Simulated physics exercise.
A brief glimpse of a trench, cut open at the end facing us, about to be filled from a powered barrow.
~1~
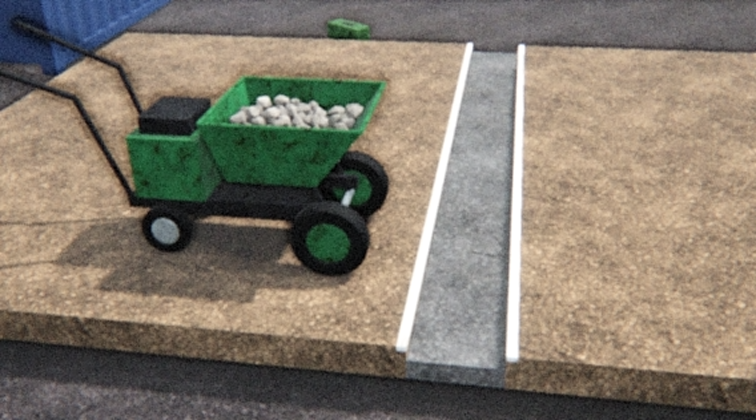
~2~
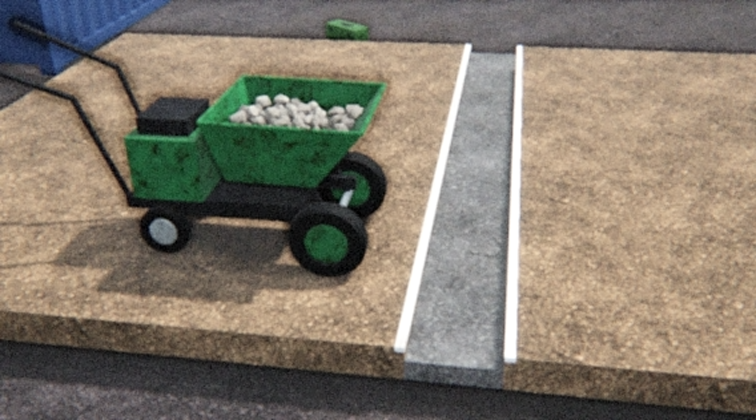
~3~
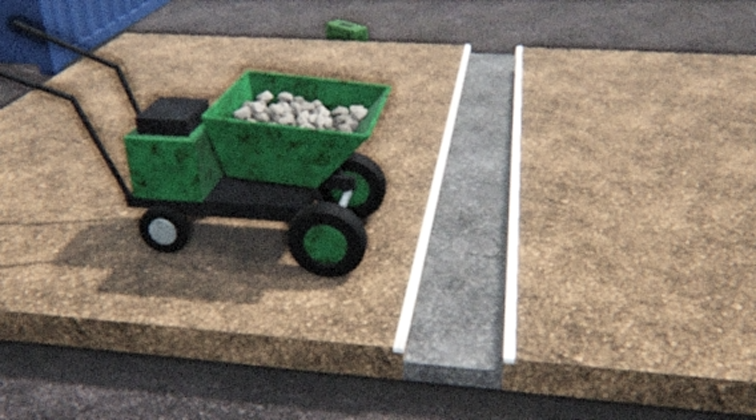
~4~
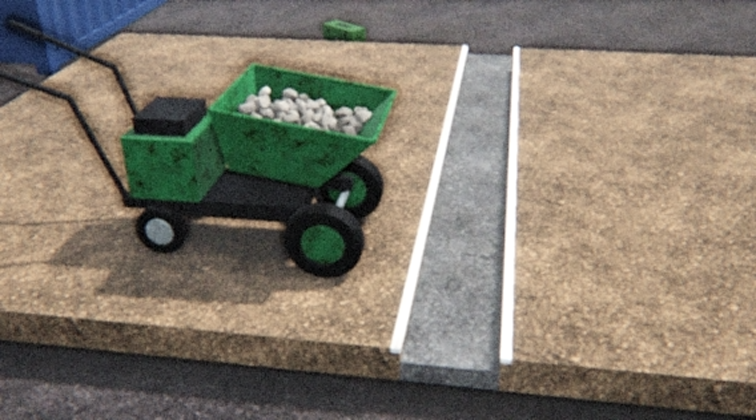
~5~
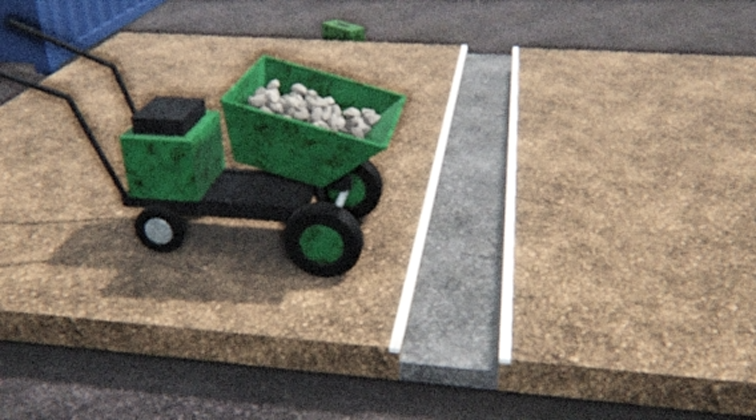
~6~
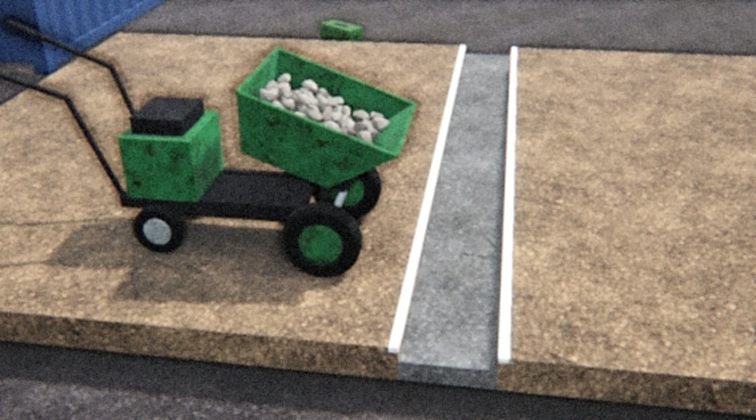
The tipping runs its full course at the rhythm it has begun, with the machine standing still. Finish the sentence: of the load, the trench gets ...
... most of it.
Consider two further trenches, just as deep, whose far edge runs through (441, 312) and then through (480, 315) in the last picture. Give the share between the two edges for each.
Roughly 0 percent first and 50 percent second.
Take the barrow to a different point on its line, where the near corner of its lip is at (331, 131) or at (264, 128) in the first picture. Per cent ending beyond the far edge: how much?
Roughly 0 and 0 percent respectively.
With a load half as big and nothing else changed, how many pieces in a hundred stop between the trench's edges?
I'd put it at about 90 per cent.
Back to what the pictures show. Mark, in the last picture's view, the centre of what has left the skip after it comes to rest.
Centre at rest: Close to (477, 252).
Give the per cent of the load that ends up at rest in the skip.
That comes to about 5 per cent or so.
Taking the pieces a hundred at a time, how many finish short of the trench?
Around 0 %.
Just after the last frame, skip tipped steeply; every one in the skip.
A moment on, skip tipped right over; the larger part in the skip; roughly a quarter in or heaped over the trench; just a few beyond it; just a few falling.
Further on, skip tipped right over; about a tenth in the skip; the larger part in or heaped over the trench; about a tenth beyond it.
When it is over, skip tipped right over; just a few in the skip; the larger part in or heaped over the trench; about a tenth beyond it.
